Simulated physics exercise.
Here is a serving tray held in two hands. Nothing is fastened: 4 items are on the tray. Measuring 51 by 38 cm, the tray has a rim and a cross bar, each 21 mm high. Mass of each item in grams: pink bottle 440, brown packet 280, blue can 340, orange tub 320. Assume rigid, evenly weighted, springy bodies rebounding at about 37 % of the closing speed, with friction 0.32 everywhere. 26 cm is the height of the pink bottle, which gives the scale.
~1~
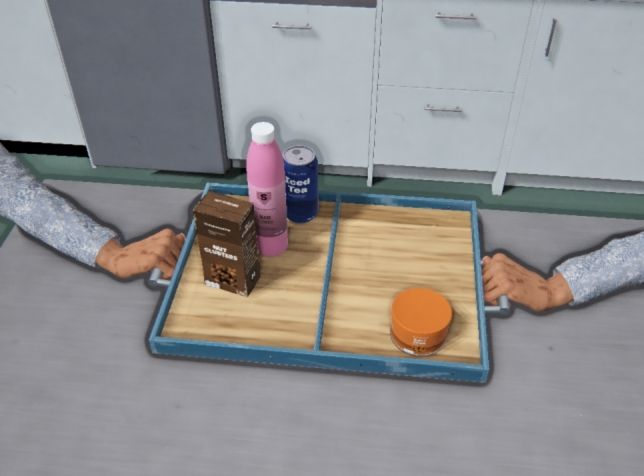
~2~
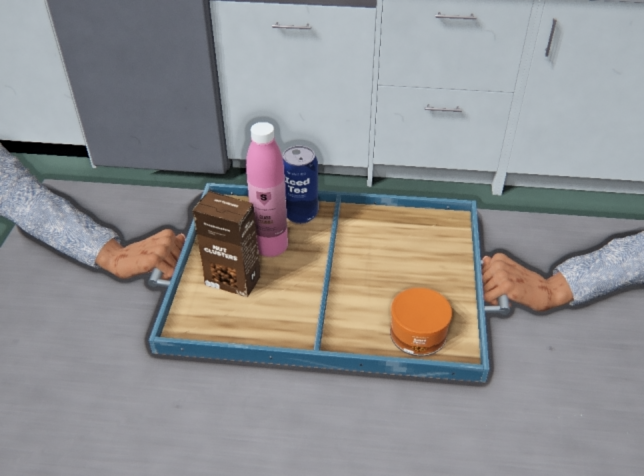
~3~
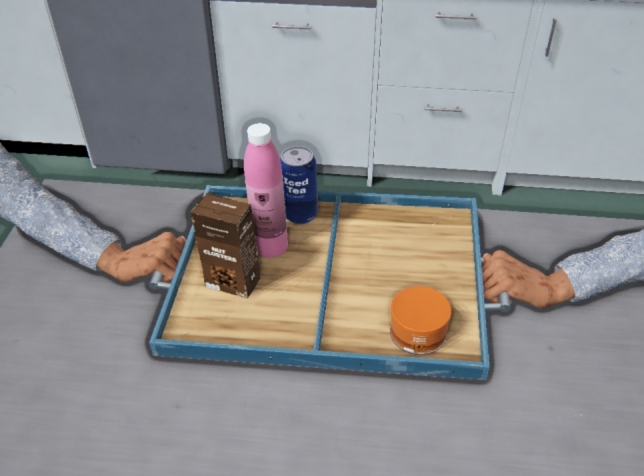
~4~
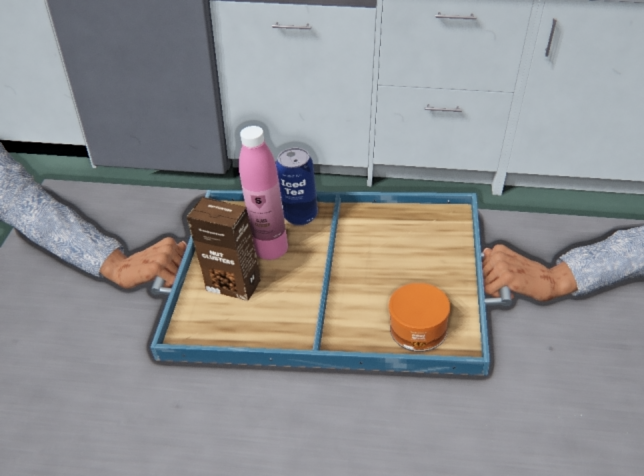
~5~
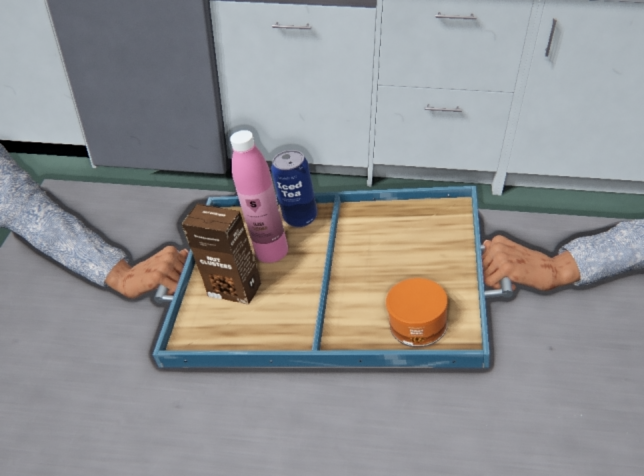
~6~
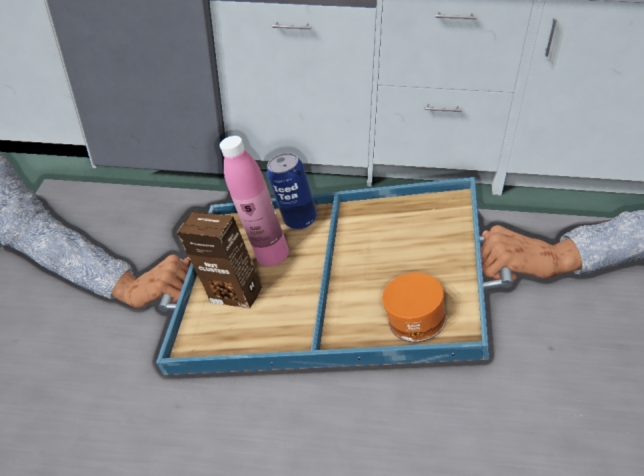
The video shows two hands holding a level blue-rimmed tray with a brown packet, pink bottle, blue can and orange tub, then gradually tilting it left edge down as the items lean along with the tray.
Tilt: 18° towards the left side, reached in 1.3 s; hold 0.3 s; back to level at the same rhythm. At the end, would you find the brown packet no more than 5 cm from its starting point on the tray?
Not displaced.
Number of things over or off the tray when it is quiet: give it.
Total: 1.
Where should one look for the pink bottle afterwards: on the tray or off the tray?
When everything stops, the pink bottle is out of bounds.
Then, 0.70 s later than the last frame, tray tilted 18°, left edge down; pink bottle now off the tray.
Then, 0.90 s later than the last frame, tray tilted 18°, left edge down.
Then, 1.50 s later than the last frame, tray tilted 8°, left edge down; brown packet 2 cm from its spot near (211, 255); orange tub 2 cm from its spot; blue can 2 cm from its spot.
When it is over, off the tray, pink bottle; the other 3 within 5 cm of the start. End places, in pixels of the last picture, brown packet near (215, 244).
